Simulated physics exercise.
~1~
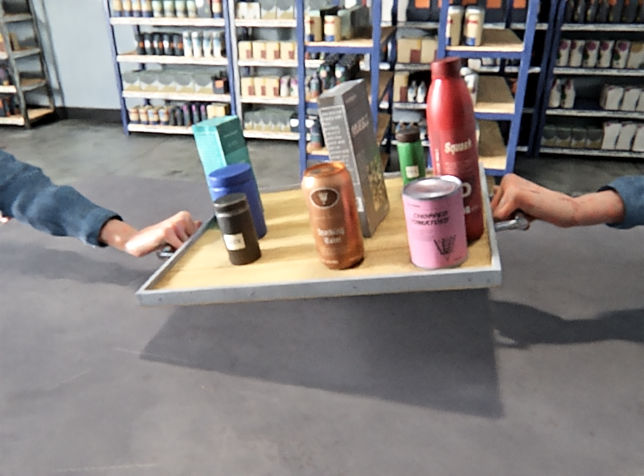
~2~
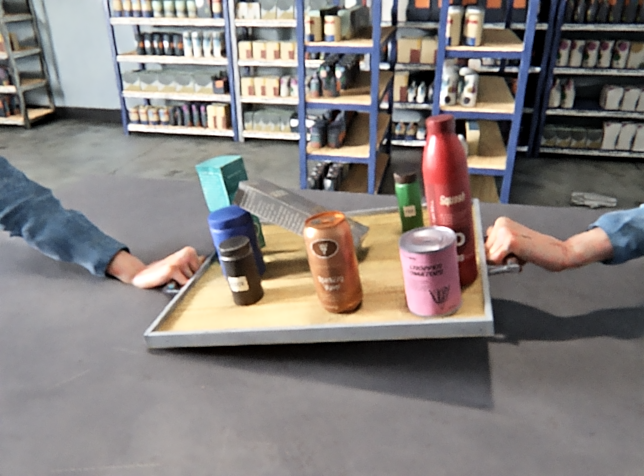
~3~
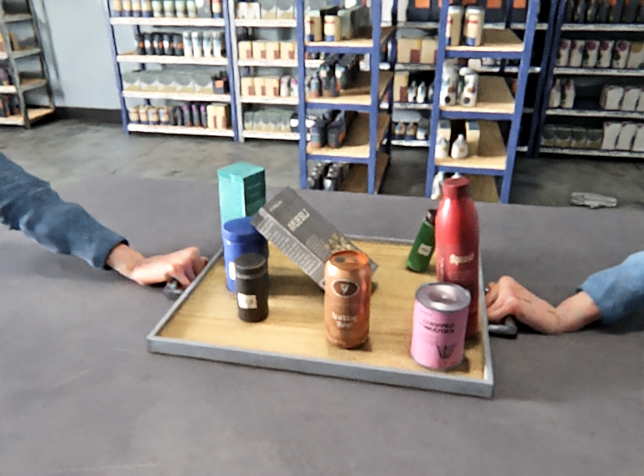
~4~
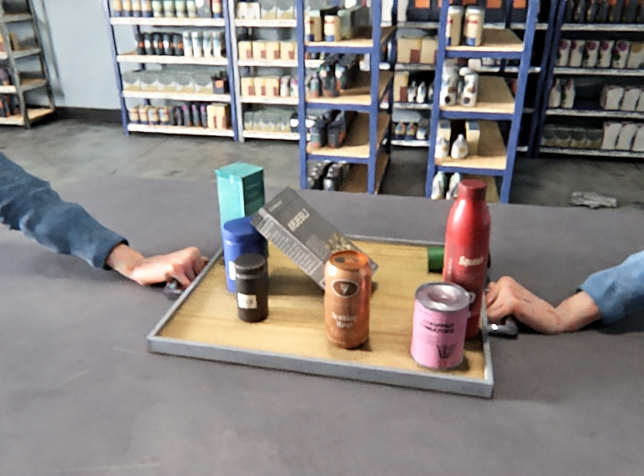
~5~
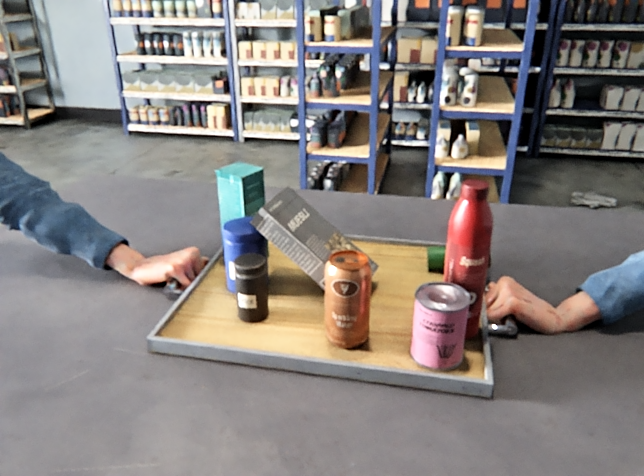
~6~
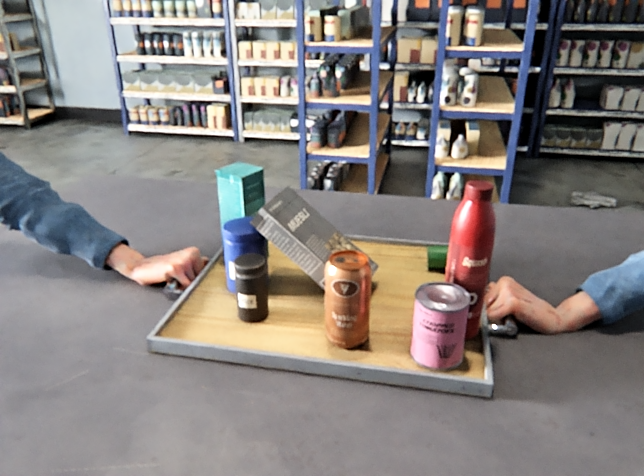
In a storeroom lined with shelves, two hands lowered a tilted tray of eight cans, bottles and boxes onto a table; the grey box tipped and ended leaning, the green container toppled behind the red bottle, and the rest stayed standing.
